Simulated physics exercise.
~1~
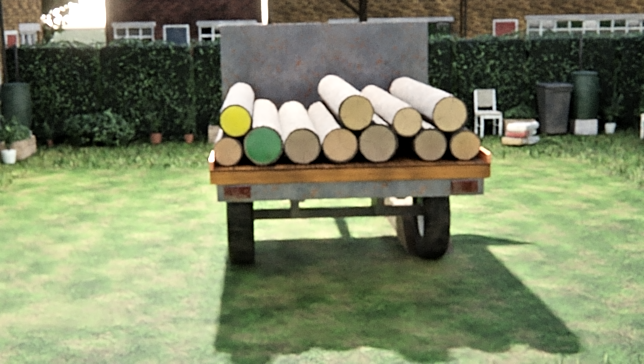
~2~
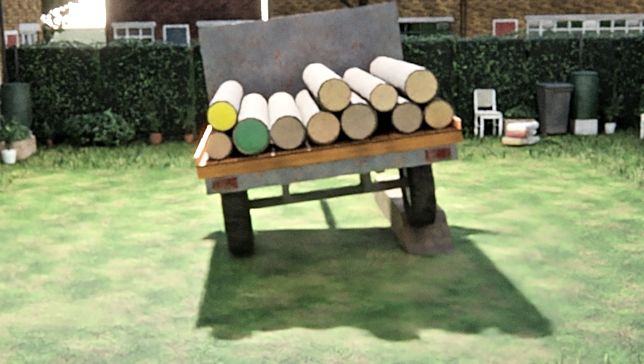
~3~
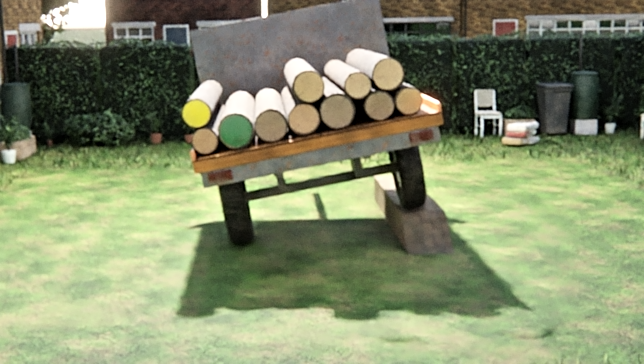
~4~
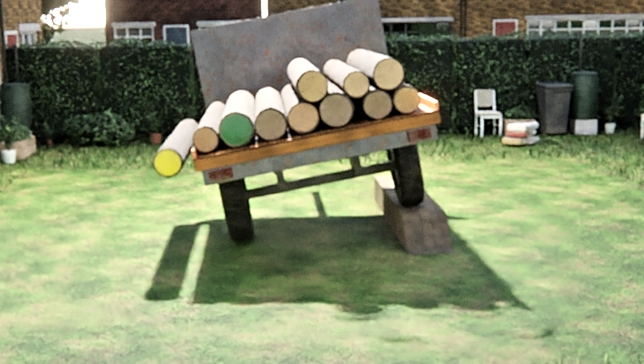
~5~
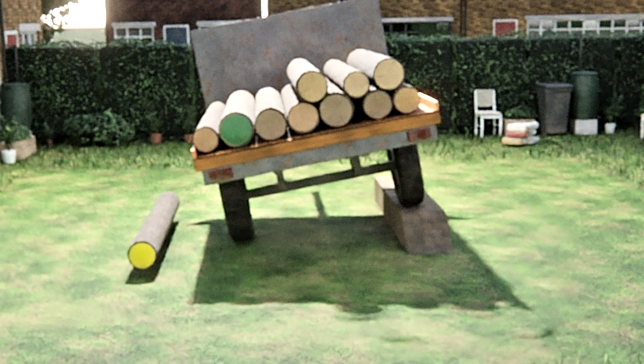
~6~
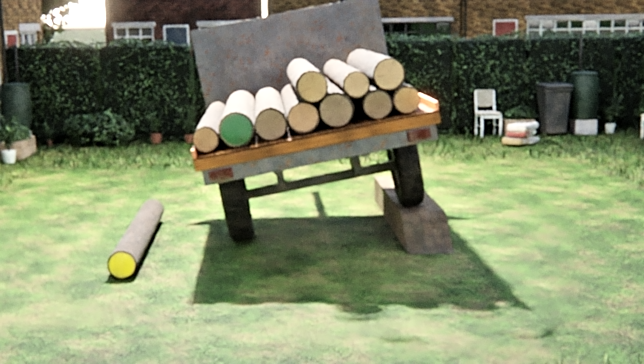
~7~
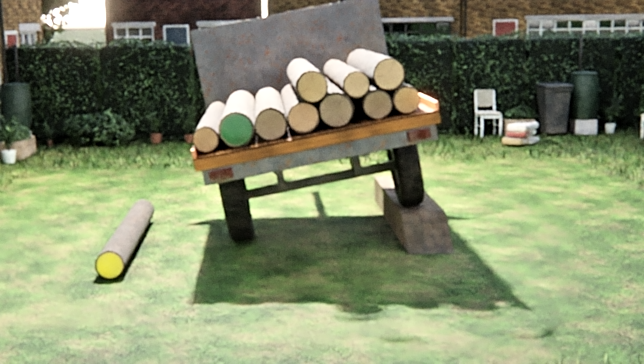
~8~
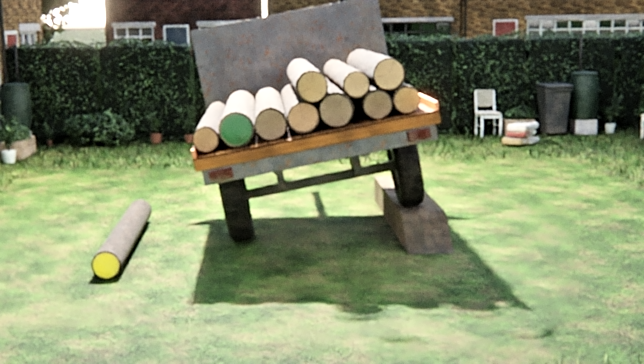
Flat trailer of timber poles tilting left as one wheel climbs a ramp, the yellow-ended pole dropping onto grass, green-ended one staying aboard.
